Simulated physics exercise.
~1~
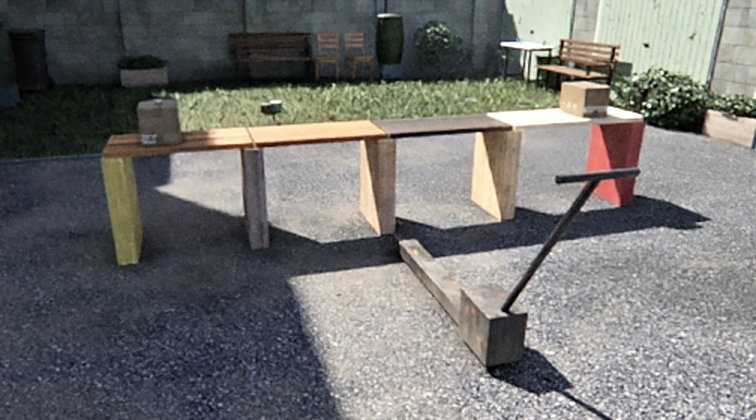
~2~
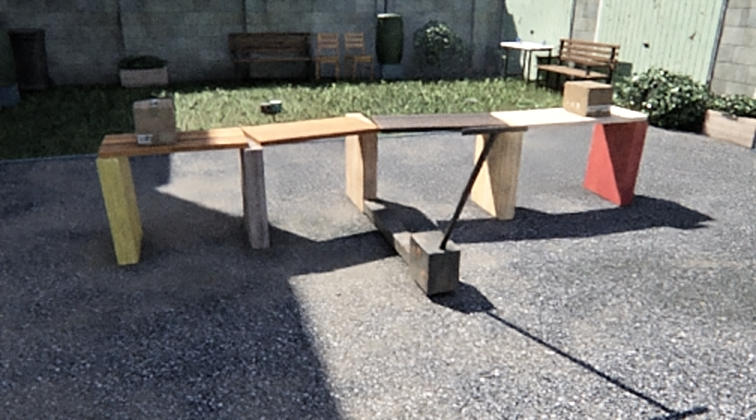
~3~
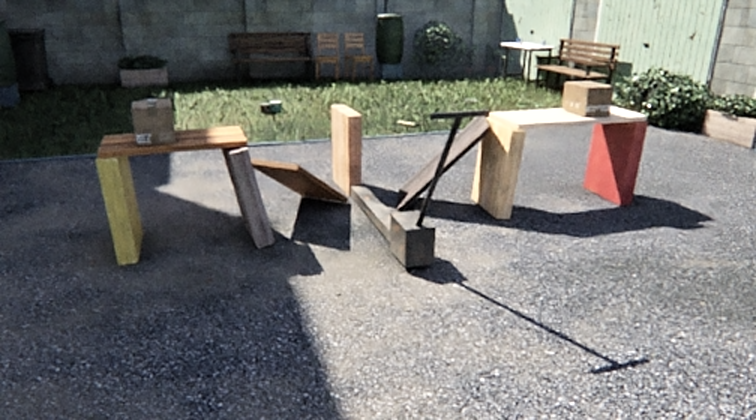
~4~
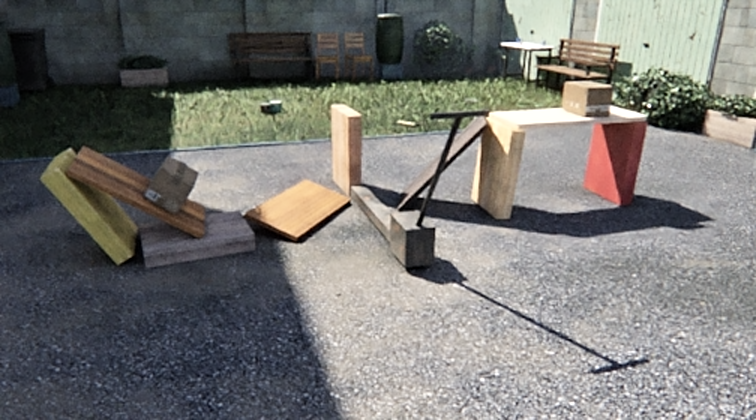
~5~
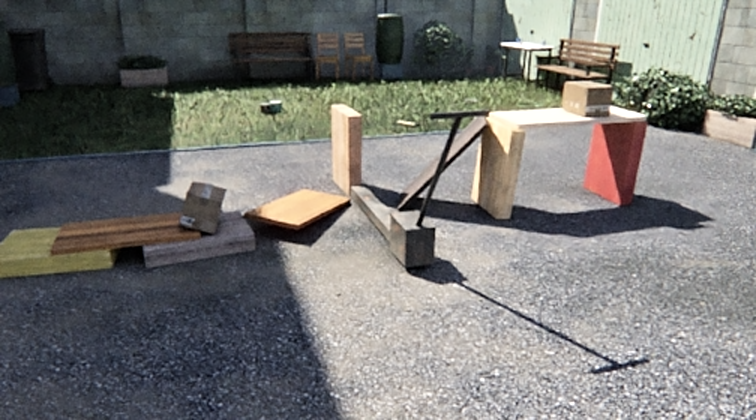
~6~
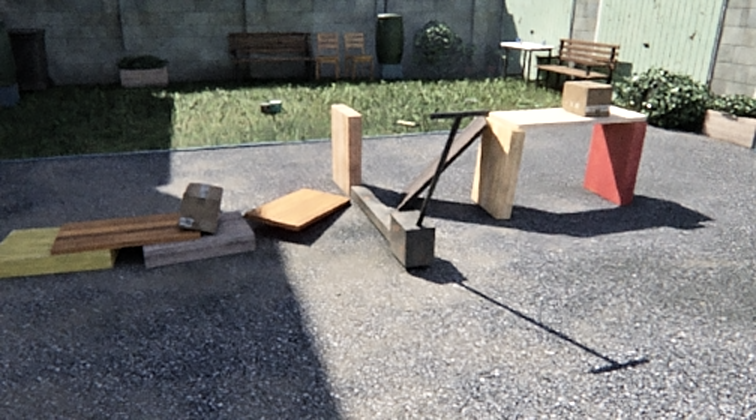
A long row of boards on upright slabs stood in a yard until a low metal jack slid in and struck a middle upright, dropping the boards beside it; the left end then toppled flat with its box, while the red end stayed standing.
